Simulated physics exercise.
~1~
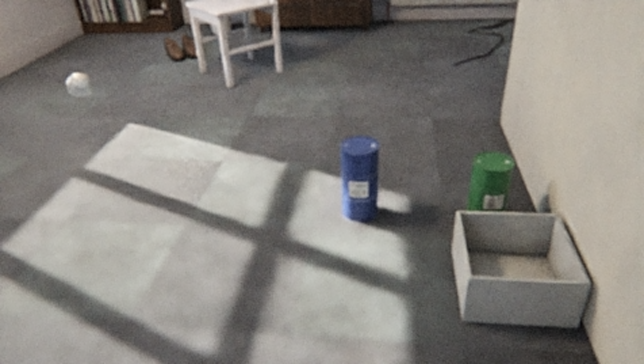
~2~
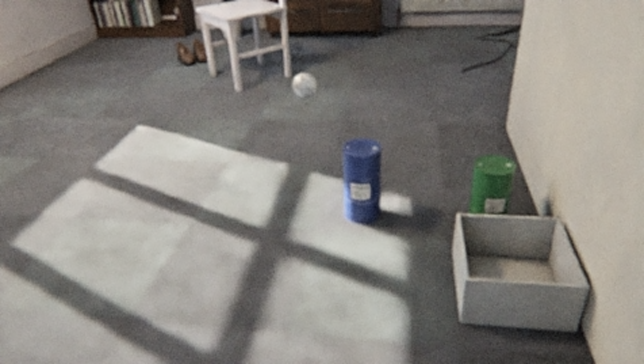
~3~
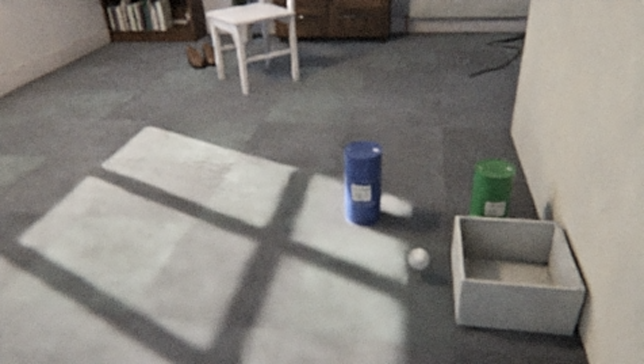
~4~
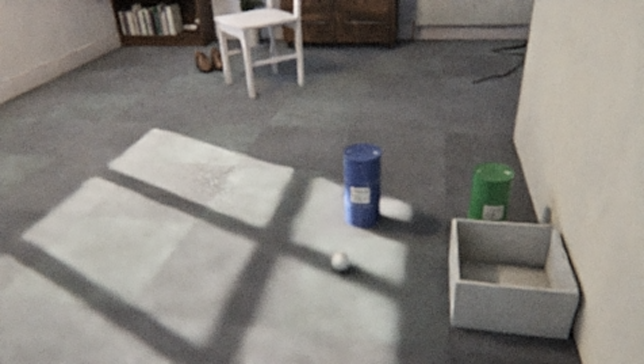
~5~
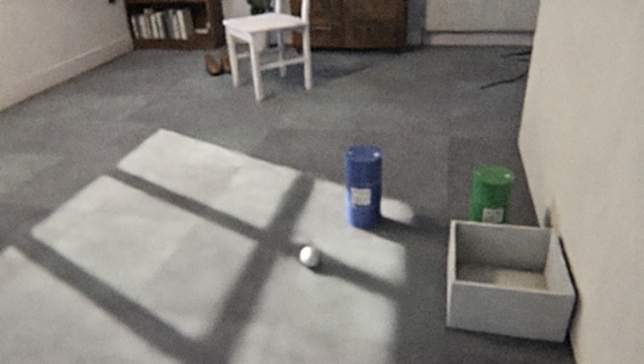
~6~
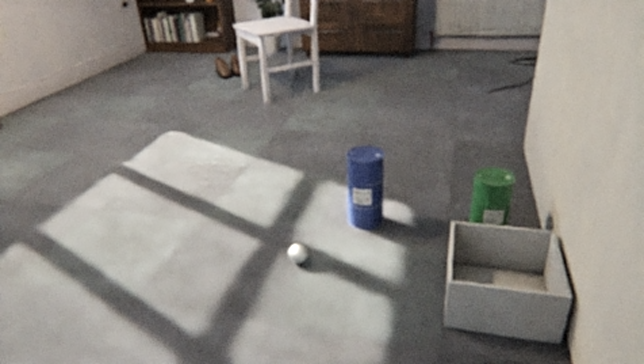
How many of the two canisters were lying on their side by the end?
None of them were. Both the green canister and the blue canister were still standing upright at the end.
